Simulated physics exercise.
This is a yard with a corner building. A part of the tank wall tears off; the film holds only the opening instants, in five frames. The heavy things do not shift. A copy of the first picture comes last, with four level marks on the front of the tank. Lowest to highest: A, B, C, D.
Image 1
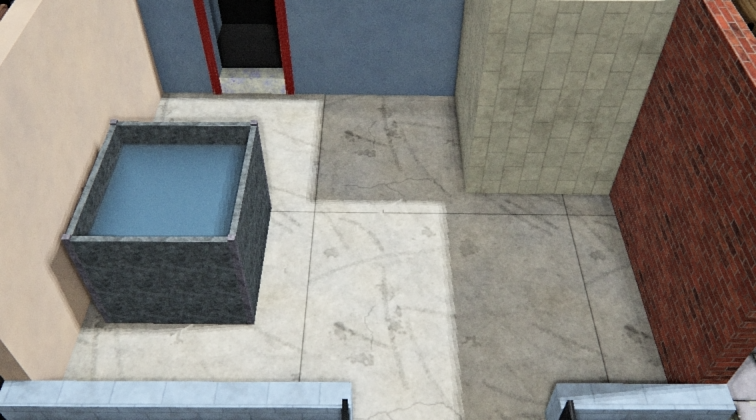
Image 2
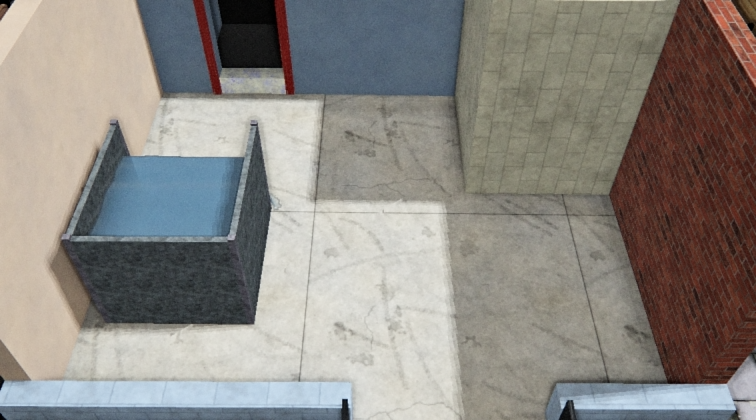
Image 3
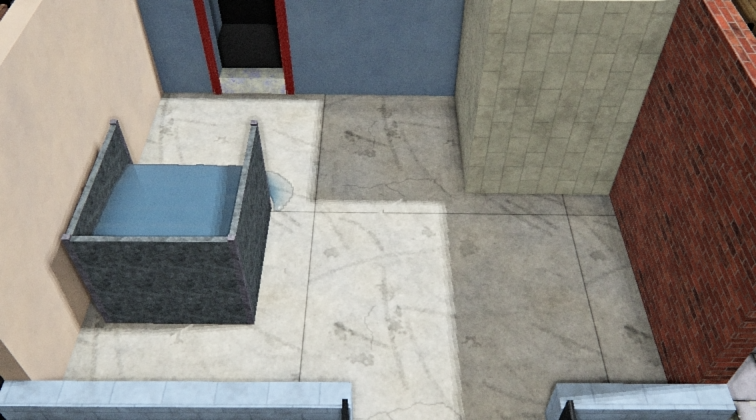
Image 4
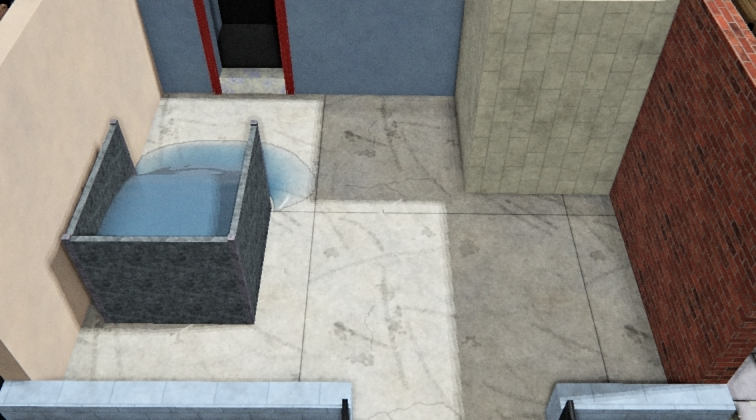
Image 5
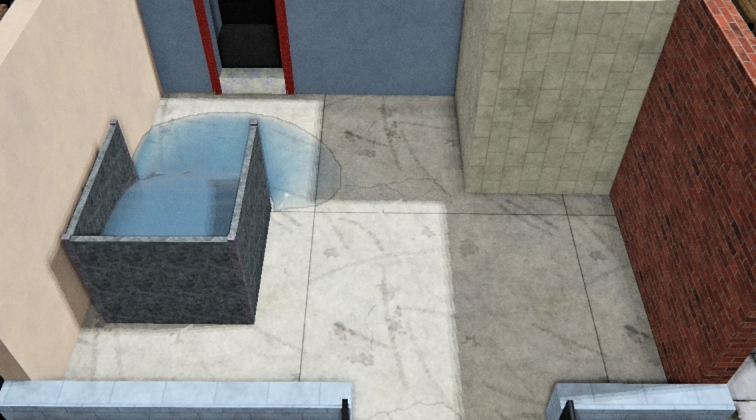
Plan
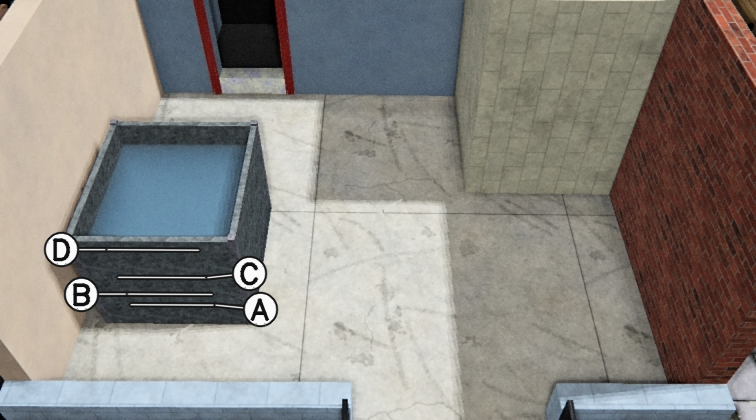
Walled yard with a dark stone tank losing its back wall, water sinking inside and spreading across the pale paving behind it.
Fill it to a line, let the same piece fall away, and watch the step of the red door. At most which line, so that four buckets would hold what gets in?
Choose B.
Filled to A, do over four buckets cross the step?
No.
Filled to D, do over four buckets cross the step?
Yes, it does.
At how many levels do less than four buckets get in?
Two.
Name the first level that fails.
C.
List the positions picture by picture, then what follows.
In the first picture, water in the tank at rest, its middle at (174, 195); foot of the red doorway at (254, 93); open gate at (454, 380).
In the second picture, water covers 2 % of the ground, its front hidden from here.
In the third picture, front seen at (280, 181), 5 % of the ground wet.
In the fourth picture, front seen at (301, 167), 10 % of the ground wet.
In the fifth picture, front seen at (309, 141), 16 % of the ground wet.
On the marked copy, A at (173, 304); B at (169, 294); C at (162, 277); D at (152, 249); from the bottom up A, B, C, D.
For level A, nothing gets over.
For level B, a bucket or two gets in.
For level C, about 11 bucketfuls get in.
For level D, dozens of bucketfuls pour in.
